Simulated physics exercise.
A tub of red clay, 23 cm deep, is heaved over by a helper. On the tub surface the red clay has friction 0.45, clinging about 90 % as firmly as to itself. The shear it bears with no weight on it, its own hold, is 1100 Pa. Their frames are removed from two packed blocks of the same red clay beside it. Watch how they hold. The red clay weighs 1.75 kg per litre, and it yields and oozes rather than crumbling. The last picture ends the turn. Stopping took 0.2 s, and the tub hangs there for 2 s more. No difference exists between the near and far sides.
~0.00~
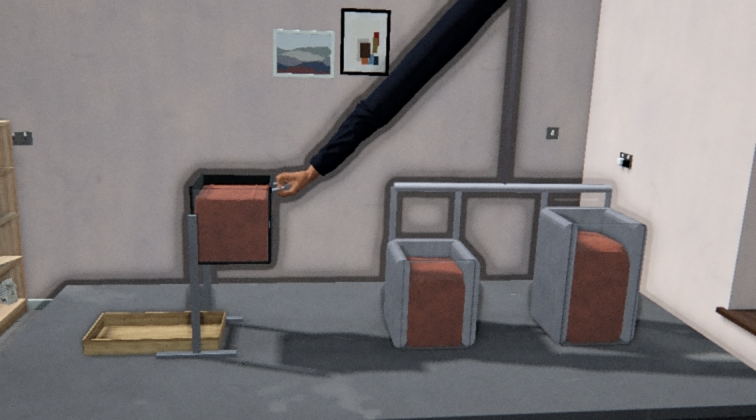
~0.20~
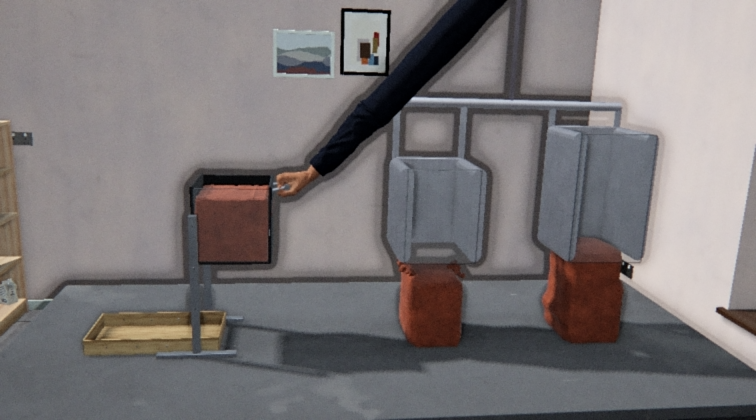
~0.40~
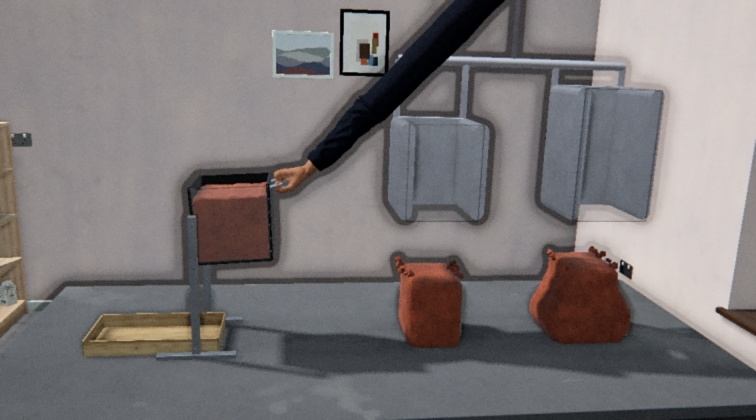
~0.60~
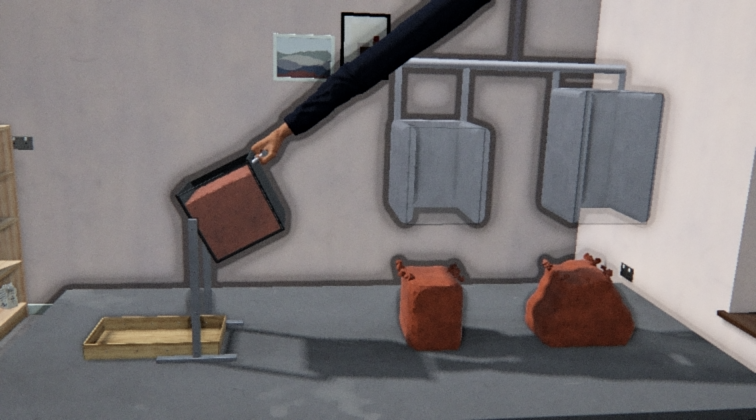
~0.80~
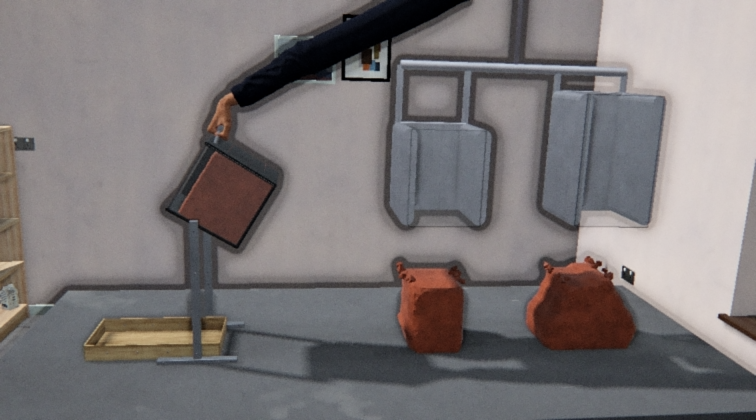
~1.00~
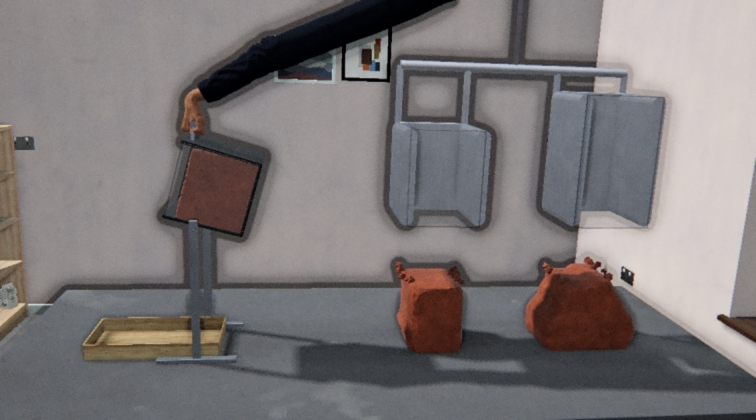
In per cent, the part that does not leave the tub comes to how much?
The part that stays comes to roughly 100 %.
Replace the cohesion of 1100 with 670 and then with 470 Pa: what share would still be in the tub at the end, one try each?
First 100 %, second 100 %.
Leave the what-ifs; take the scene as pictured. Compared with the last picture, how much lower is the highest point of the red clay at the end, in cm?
Roughly 0 cm.
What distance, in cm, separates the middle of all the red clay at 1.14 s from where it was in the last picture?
Around 0 centimetres.
After 1.14 s, the tub is at 75 degrees and holds 100 %.
After 1.31 s, the tub is at 75 degrees and holds 100 %.
After 1.48 s, the tub is at 75 degrees and holds 100 %.
After 1.65 s, the tub is at 75 degrees and holds 100 %.
After 3.00 s, the tub is at 75 degrees and holds 100 %.
